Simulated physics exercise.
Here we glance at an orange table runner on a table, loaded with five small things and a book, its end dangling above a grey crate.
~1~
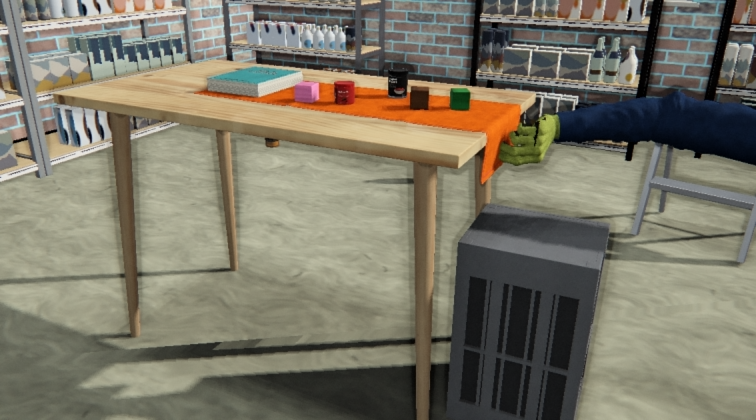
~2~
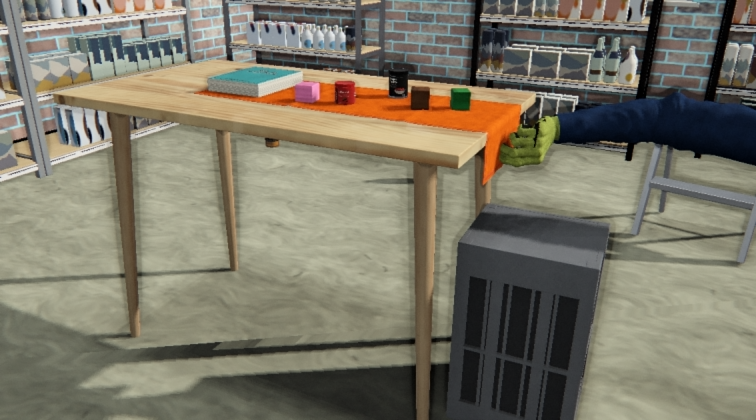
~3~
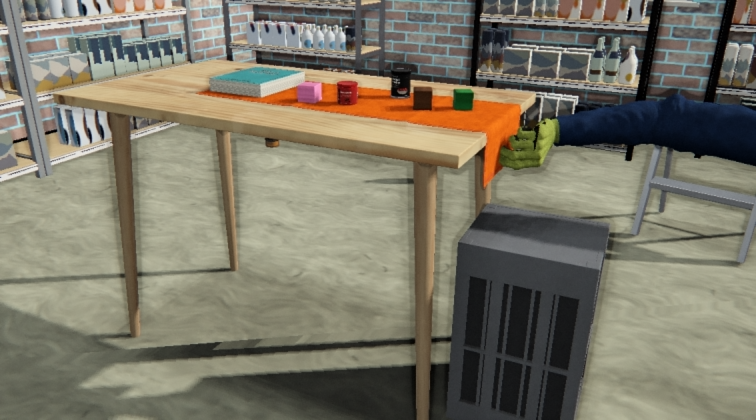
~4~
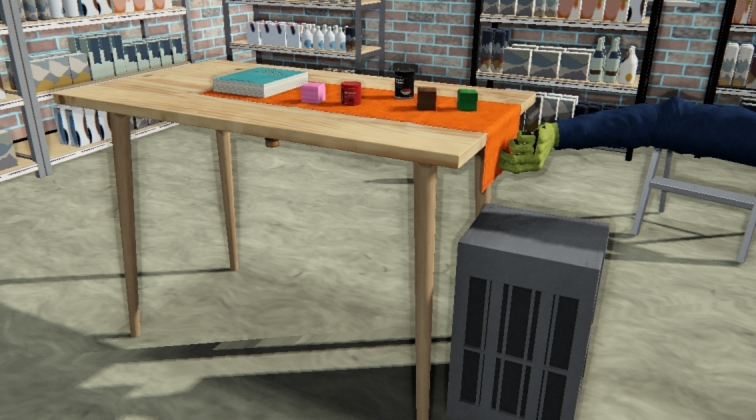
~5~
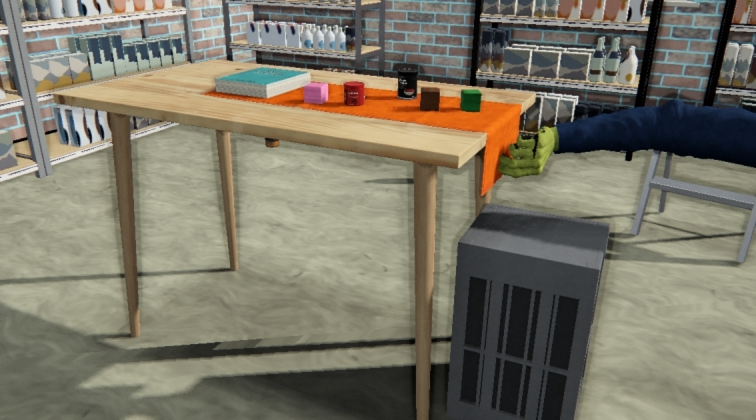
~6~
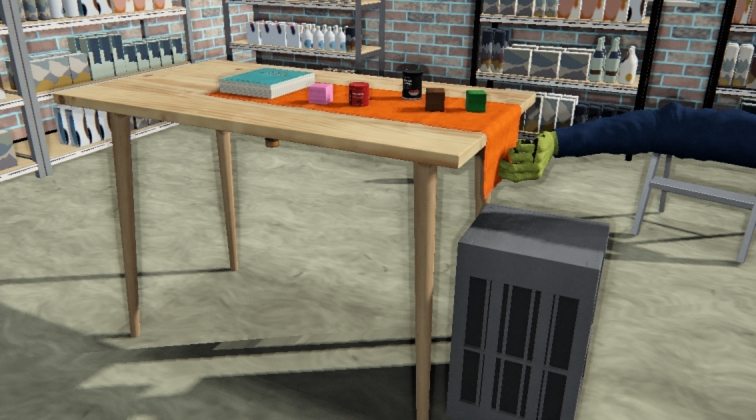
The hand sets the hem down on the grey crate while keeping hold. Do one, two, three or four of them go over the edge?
One item falls.
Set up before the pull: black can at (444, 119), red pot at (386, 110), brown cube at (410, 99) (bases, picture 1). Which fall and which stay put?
Black can - leaves the top, red pot - stays aboard, brown cube - stays aboard.
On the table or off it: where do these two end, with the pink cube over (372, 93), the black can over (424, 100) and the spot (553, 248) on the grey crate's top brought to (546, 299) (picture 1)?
Observed: Pink cube remains seated; black can departs.
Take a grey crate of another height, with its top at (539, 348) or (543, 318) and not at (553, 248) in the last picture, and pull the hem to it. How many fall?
The first gives 4, the second 3.
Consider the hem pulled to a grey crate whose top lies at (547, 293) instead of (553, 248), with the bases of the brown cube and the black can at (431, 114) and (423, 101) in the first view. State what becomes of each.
In the end the brown cube gets dislodged; meanwhile the black can gets dislodged.
A little later, hem near (498, 210); all still up.
Next, hem on the crate; green cube gone.
When it is over, hem on the crate; green cube gone. The count of fallen things is one.
